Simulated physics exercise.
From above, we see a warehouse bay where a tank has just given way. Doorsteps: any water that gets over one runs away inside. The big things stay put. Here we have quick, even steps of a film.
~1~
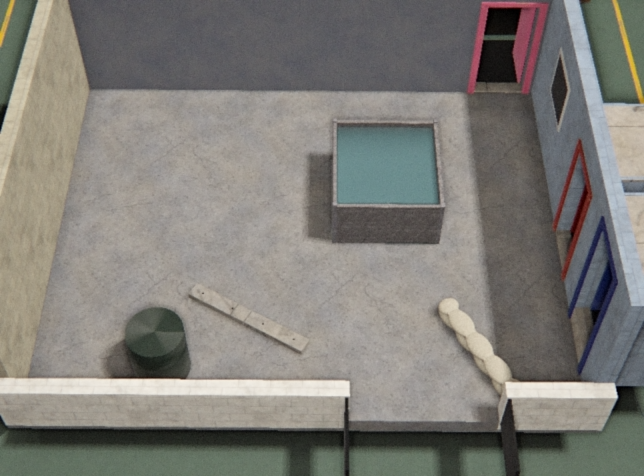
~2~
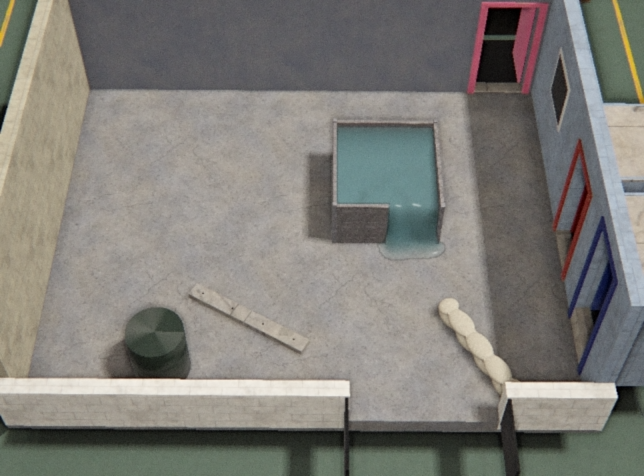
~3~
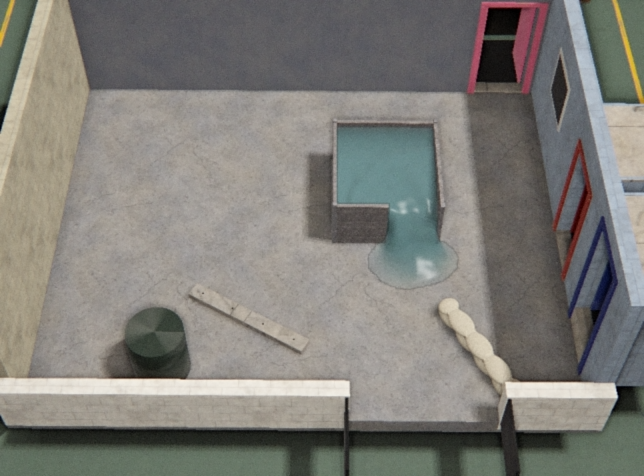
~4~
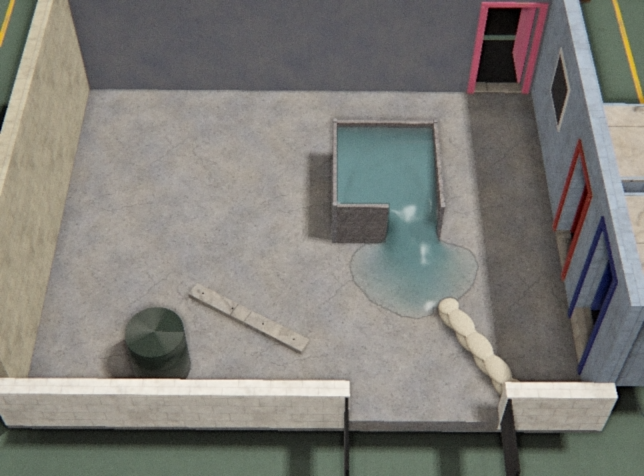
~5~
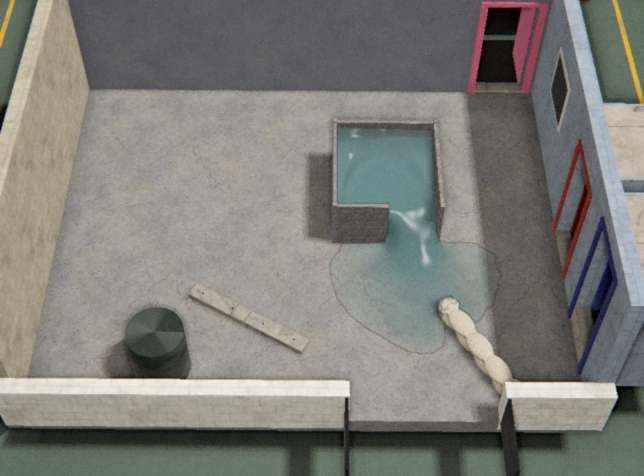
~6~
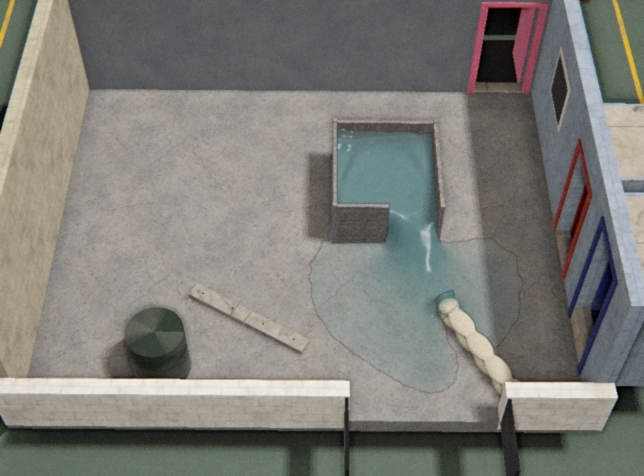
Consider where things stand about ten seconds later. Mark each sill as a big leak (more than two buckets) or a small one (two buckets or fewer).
Blue door: Small; red door: Big; pink door: Big.
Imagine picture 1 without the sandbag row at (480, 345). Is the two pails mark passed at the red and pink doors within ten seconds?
At the red door it remains below; at the pink door it remains below.
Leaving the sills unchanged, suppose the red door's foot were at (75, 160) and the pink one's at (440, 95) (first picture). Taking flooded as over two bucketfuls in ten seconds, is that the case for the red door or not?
In this case the red door remains within bounds.
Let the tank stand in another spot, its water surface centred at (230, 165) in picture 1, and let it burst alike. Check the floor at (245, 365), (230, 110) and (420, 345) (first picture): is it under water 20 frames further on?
I'd say swamped for the first, still dry for the second and swamped for the third.
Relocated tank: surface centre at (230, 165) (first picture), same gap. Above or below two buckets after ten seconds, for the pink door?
Pink: Below the limit.
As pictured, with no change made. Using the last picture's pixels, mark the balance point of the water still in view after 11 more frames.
Centre: Close to (410, 258).
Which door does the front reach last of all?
It's the pink one.
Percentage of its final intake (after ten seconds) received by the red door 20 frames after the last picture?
The figure is near 0 per cent.
A moment on, water covers 20 % of the floor; the blue door wet at the sill, nothing in, the red door not reached, the pink door not reached.
Next, water covers 25 % of the floor; the blue door wet at the sill, nothing in, the red door wet at the sill, nothing in, the pink door not reached.
Then, water covers 30 % of the floor; the blue door wet at the sill, nothing in, the red door wet at the sill, nothing in, the pink door not reached.
Later, water covers 50 % of the floor; the blue door wet at the sill, nothing in, the red door under two buckets in, the pink door wet at the sill, nothing in.
In the end, water covers 60 % of the floor; the blue door wet at the sill, nothing in, the red door over two buckets in, the pink door over two buckets in.
